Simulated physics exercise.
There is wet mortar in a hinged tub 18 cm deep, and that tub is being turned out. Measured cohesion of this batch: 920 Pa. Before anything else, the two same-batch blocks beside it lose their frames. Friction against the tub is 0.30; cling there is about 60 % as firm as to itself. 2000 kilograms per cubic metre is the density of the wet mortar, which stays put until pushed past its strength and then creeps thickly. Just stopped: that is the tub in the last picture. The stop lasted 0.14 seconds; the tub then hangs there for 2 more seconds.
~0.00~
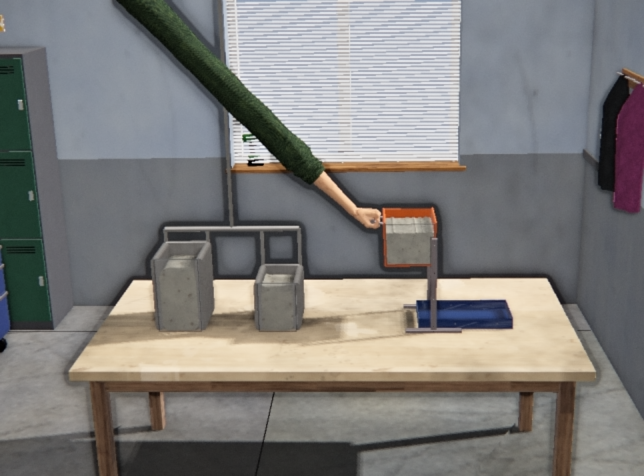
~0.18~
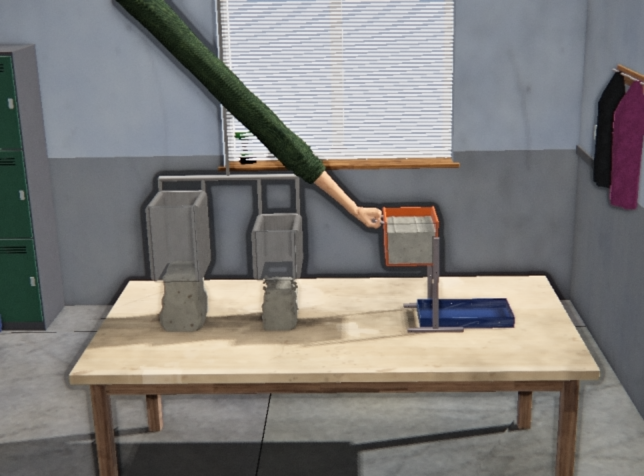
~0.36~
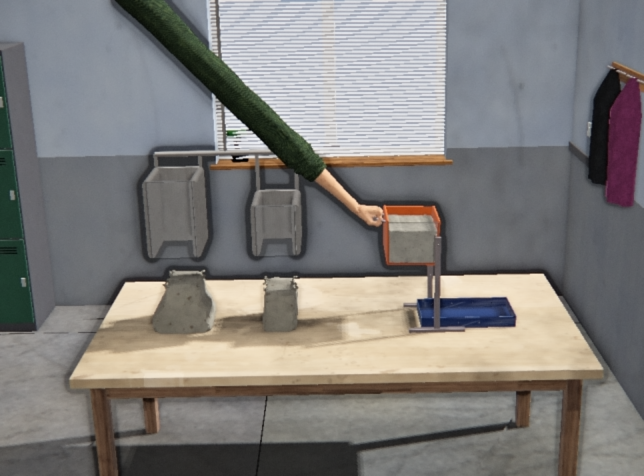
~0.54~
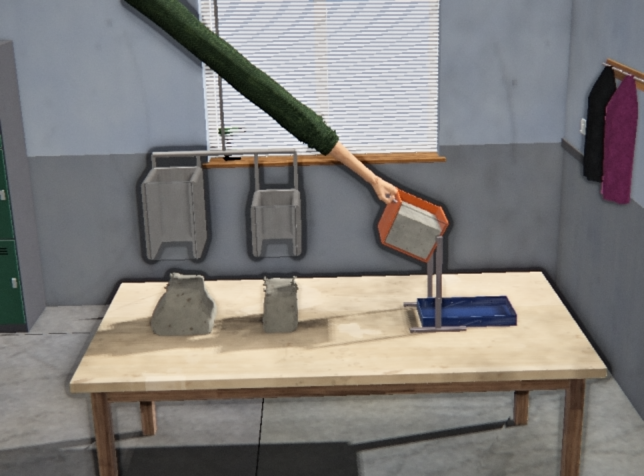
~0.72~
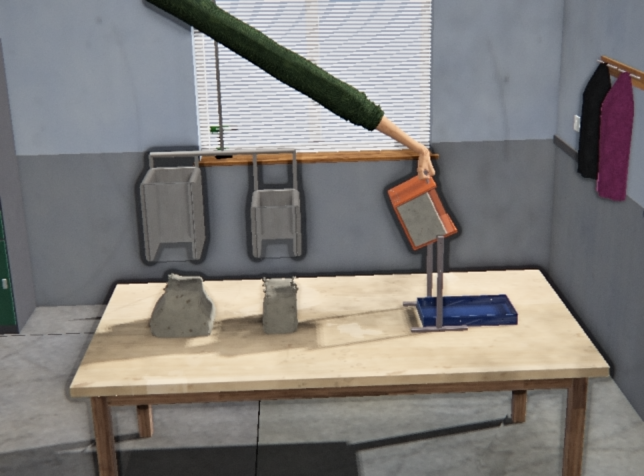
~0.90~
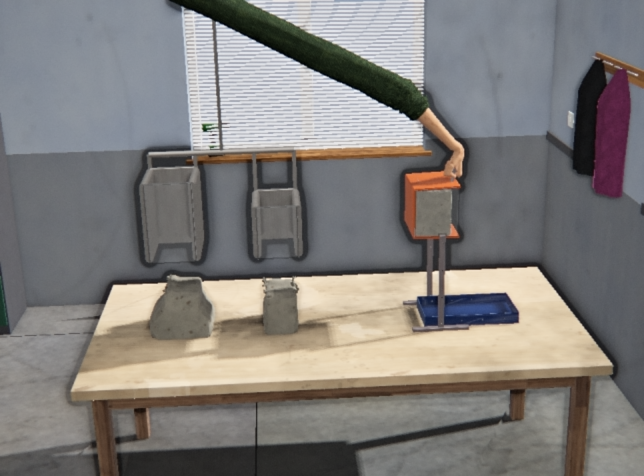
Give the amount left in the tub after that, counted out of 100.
96 %.
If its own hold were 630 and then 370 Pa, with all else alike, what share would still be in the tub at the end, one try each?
In that order: 45 %, 45 %.
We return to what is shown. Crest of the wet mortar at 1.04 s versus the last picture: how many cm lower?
Roughly 1 cm.
After 1.04 s, the tub is at 90 degrees and holds 100 %.
After 1.21 s, the tub is at 90 degrees and holds 99 %.
After 1.38 s, the tub is at 90 degrees and holds 96 %.
After 1.55 s, the tub is at 90 degrees and holds 96 %.
After 2.90 s, at the end, the tub is at 90 degrees and holds 96 %.
